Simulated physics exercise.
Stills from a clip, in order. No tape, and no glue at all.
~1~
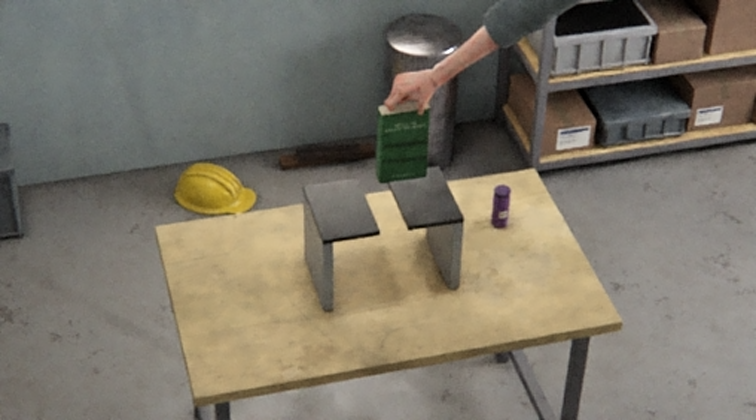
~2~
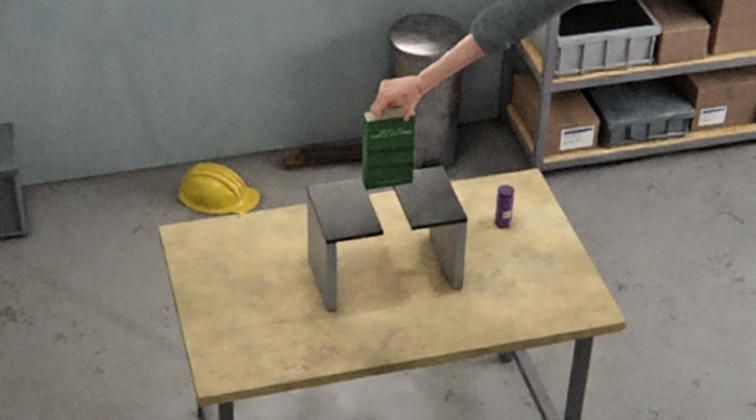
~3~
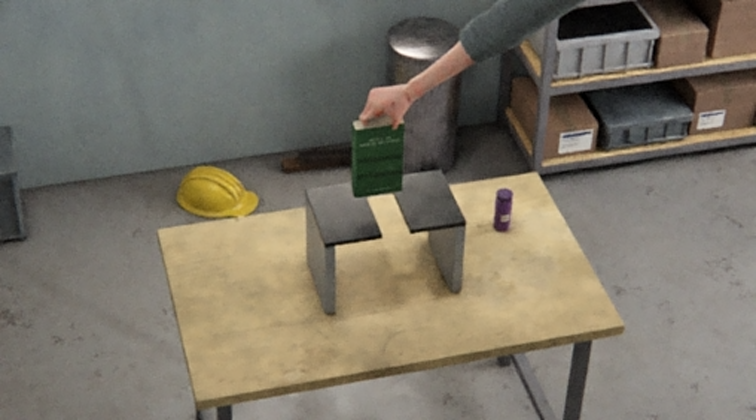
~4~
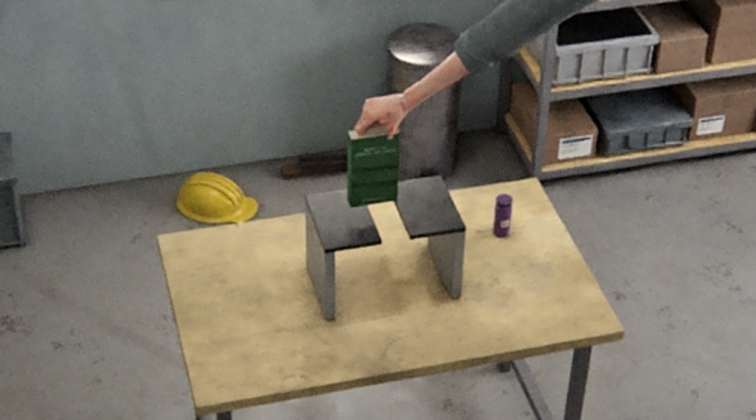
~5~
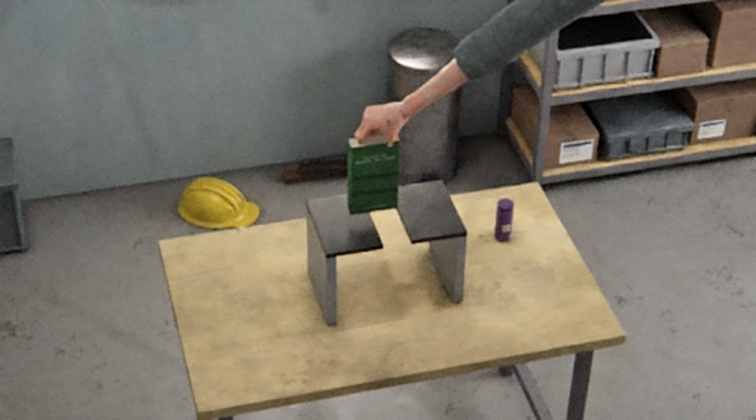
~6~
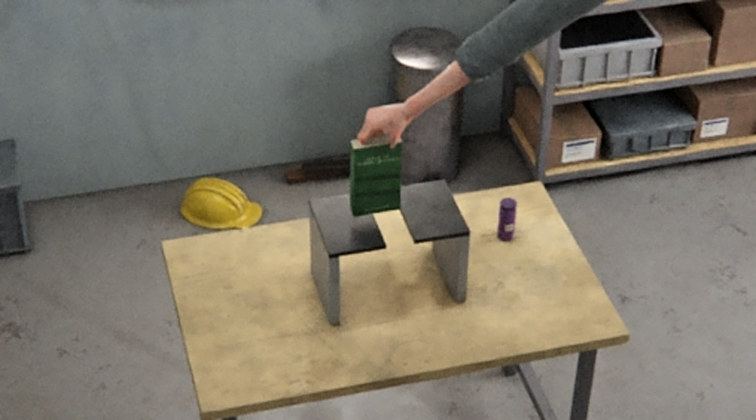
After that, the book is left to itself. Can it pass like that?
So it gets held up there at the gap.
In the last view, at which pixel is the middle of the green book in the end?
Roughly (420, 192).
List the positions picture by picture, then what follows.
On its way; green book (403, 142); purple shaker (501, 206), in the first frame.
On its way; green book (389, 149); purple shaker (505, 206), in the second frame.
On its way; green book (378, 157); purple shaker (503, 210), in the third frame.
On its way; green book (373, 167); purple shaker (503, 216), in the fourth frame.
Held still over the gap; green book (373, 174); purple shaker (504, 220), in the fifth frame.
Held still over the gap; green book (376, 176); purple shaker (507, 219), in the sixth frame.
Then, 0.20 s after the last picture, green book slid a little near (376, 185).
Then, 0.70 s after the last picture, green book tipped 22° from how it was near (391, 185).
Then, 0.80 s after the last picture, green book tipped 48° from how it was near (402, 188).
Then, 0.90 s after the last picture, green book on its side near (414, 192).
At rest, tipped over on the stand or table, green book; purple shaker in place. Seen from the same camera at the end, green book near (420, 192). The book stays on top.
